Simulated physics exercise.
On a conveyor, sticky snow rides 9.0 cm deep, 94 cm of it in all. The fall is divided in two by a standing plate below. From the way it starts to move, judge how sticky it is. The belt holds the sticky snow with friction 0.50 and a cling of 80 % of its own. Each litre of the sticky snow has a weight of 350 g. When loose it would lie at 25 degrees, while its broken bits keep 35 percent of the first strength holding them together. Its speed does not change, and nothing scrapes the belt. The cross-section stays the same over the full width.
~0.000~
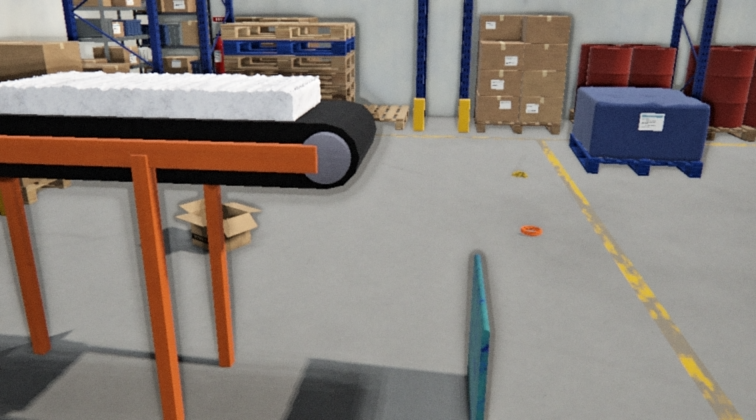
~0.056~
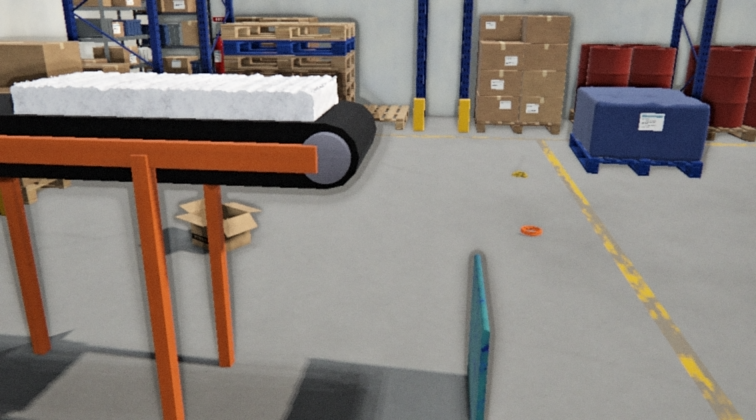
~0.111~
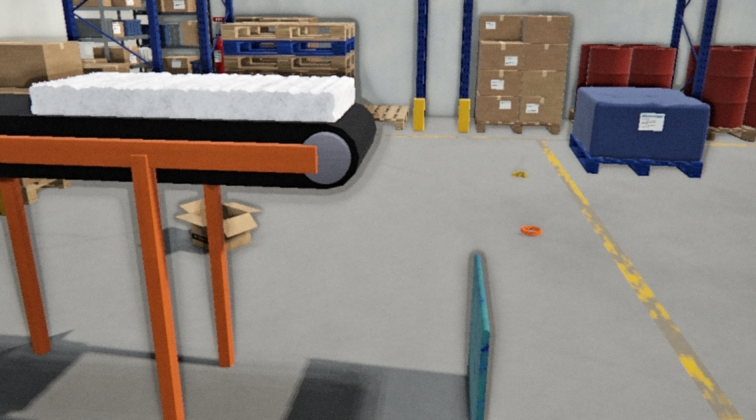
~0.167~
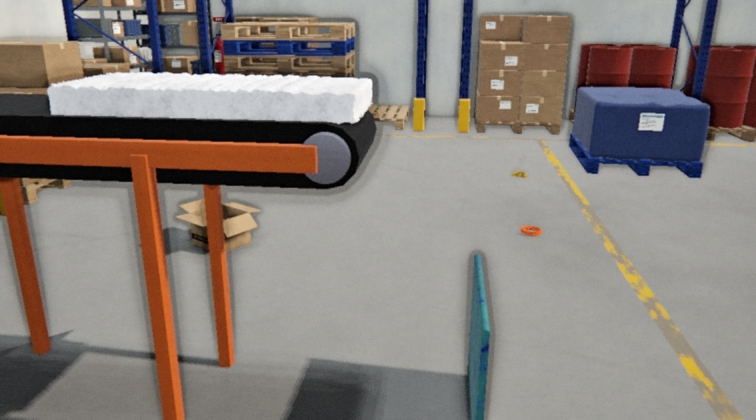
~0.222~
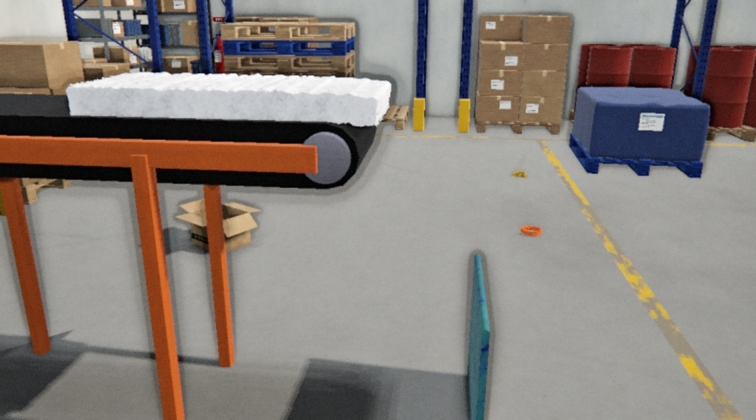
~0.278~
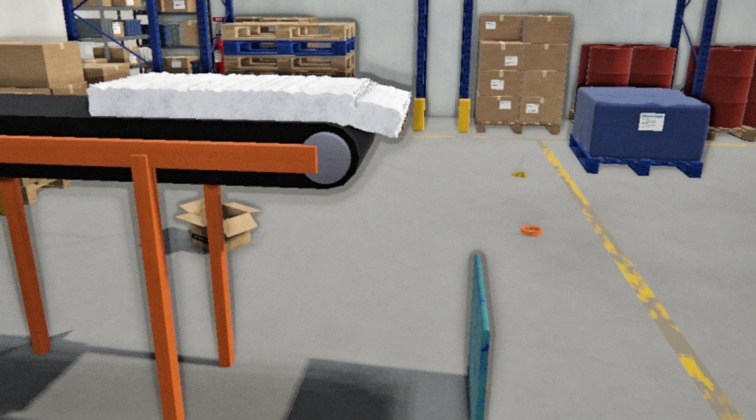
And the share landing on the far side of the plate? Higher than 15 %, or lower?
Higher.
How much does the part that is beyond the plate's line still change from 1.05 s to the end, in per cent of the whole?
About 14 %.
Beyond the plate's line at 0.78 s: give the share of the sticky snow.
Value: Near 18 %.
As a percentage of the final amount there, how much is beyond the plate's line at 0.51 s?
Fraction so far: Roughly 0 %.
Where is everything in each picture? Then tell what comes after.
Leading edge of the sticky snow at (292, 104), in the first picture.
Leading edge of the sticky snow at (313, 104), in the second picture.
Leading edge of the sticky snow at (334, 97), 3 % of it past the top of the roller, in one piece, in the third picture.
Leading edge of the sticky snow at (355, 106), 9 % of it past the top of the roller, in one piece, in the fourth picture.
Leading edge of the sticky snow at (377, 106), 16 % of it past the top of the roller, in one piece, in the fifth picture.
Leading edge of the sticky snow at (400, 118), 22 % of it past the top of the roller, cracking, in the sixth picture.
After 0.51 s, 0 % is beyond the plate's line.
After 0.78 s, 18 % is beyond the plate's line.
After 1.05 s, 39 % is beyond the plate's line.
After 1.32 s, 54 % is beyond the plate's line.
After 2.50 s, at the end, 54 % is beyond the plate's line.
